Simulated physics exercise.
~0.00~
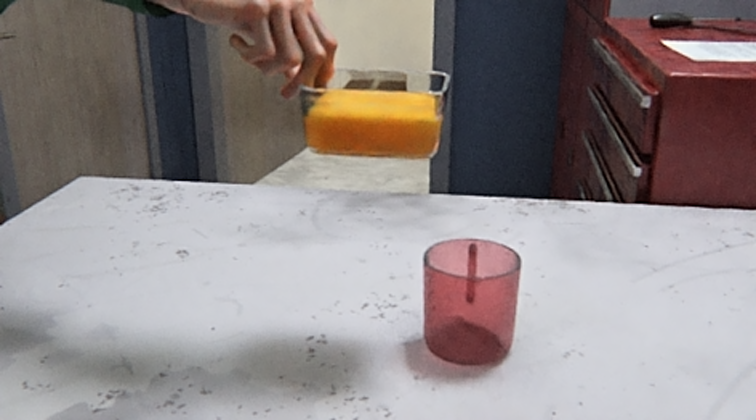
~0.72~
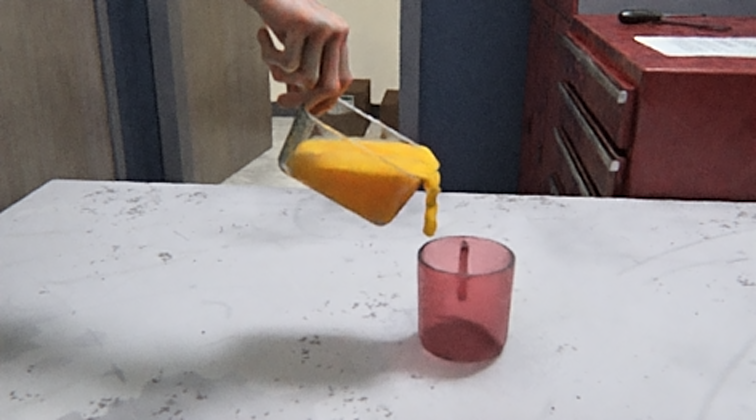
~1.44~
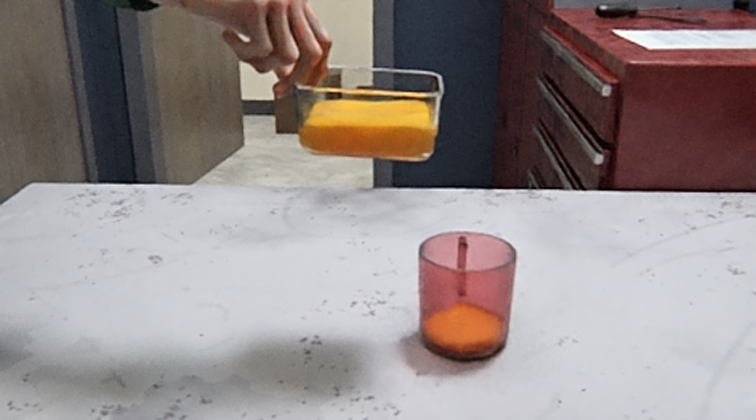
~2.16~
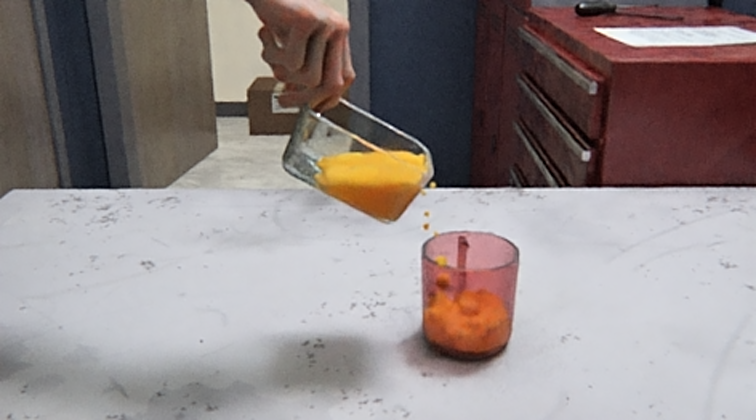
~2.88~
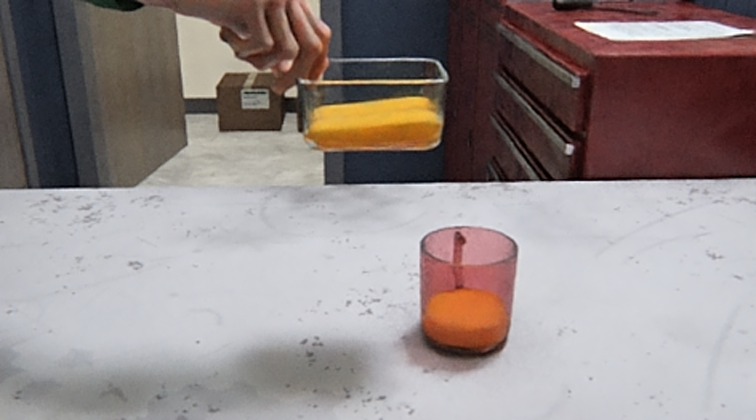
The video shows a hand holding a clear container of orange juice above a white table and tipping it toward a translucent red mug, levelling it, tipping again, then levelling once more, leaving the mug partly filled and some juice still in the container.
